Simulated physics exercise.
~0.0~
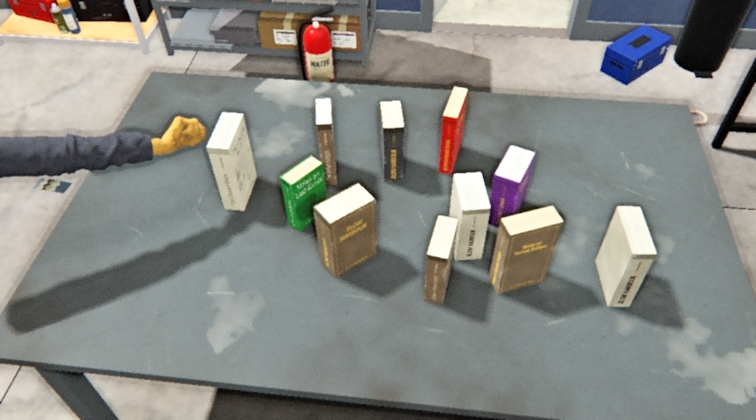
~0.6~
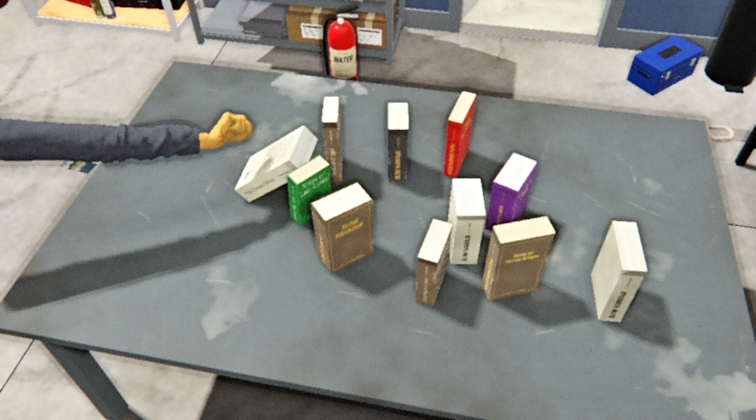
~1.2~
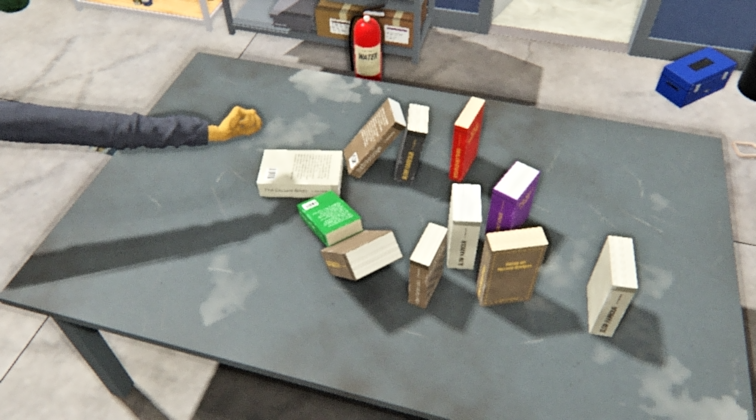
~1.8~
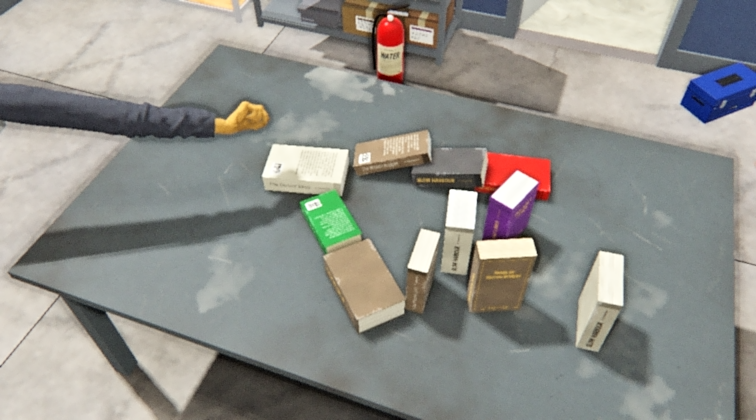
A gloved hand tips a white book, and neighbouring books topple, including green and red.
